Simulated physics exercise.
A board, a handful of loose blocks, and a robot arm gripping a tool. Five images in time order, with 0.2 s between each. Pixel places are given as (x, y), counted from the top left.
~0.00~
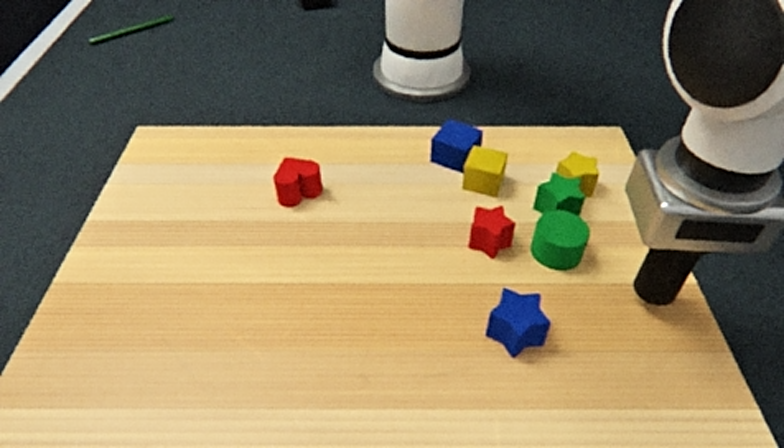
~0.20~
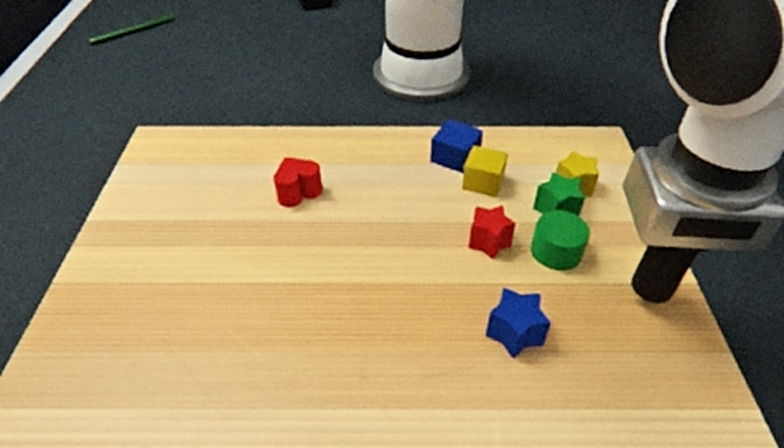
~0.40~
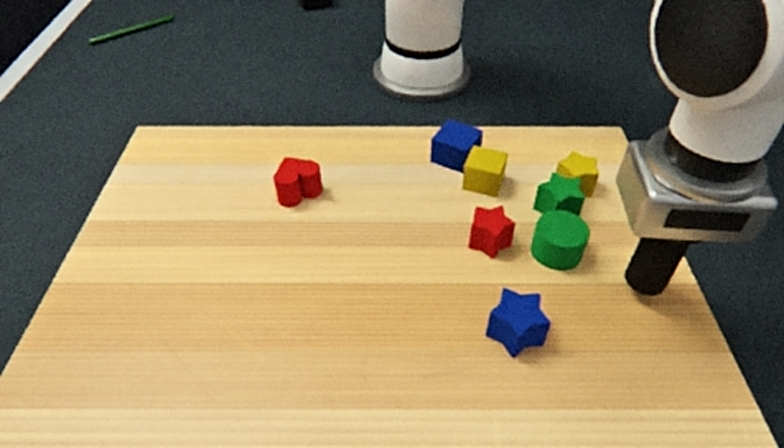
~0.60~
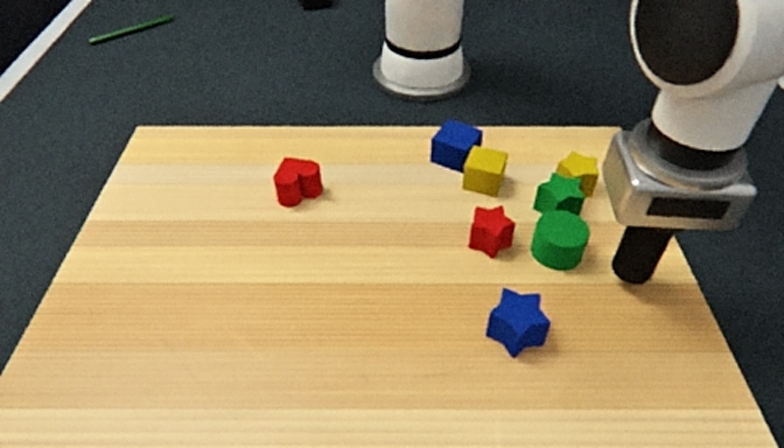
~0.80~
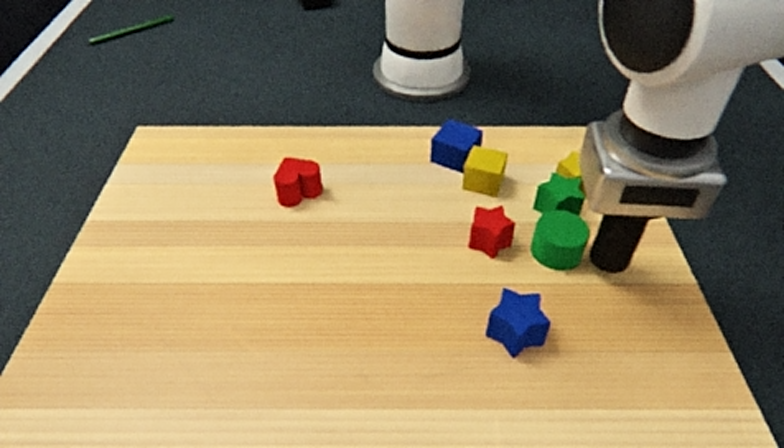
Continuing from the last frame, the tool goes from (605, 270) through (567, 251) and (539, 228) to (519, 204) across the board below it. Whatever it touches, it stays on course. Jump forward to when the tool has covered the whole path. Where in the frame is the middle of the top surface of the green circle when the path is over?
The middle of the upper face of the green circle will lie at about (492, 197) in the picture.
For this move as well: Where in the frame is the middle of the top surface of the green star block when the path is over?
Answer: (553, 169).
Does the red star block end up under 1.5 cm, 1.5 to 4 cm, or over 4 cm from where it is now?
Displacement: 1.5 to 4 cm.
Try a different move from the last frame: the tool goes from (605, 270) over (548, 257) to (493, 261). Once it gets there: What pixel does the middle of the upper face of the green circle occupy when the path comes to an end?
It sits at (497, 205).
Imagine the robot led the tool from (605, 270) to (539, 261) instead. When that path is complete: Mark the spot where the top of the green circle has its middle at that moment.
(516, 210)
The first path, step by step. One third of the way, tool at (569, 240); red star block at (481, 217); green circle at (528, 215).
Two thirds of the way, tool at (541, 216); red star block at (465, 217); green star block at (563, 181), turned 20° clockwise; green circle at (501, 204); yellow star block at (582, 162).
At the end, tool at (521, 193); red star block at (463, 217), turned 15° anticlockwise; green star block at (553, 169), turned 65° clockwise; green circle at (492, 197); yellow star block at (587, 160).
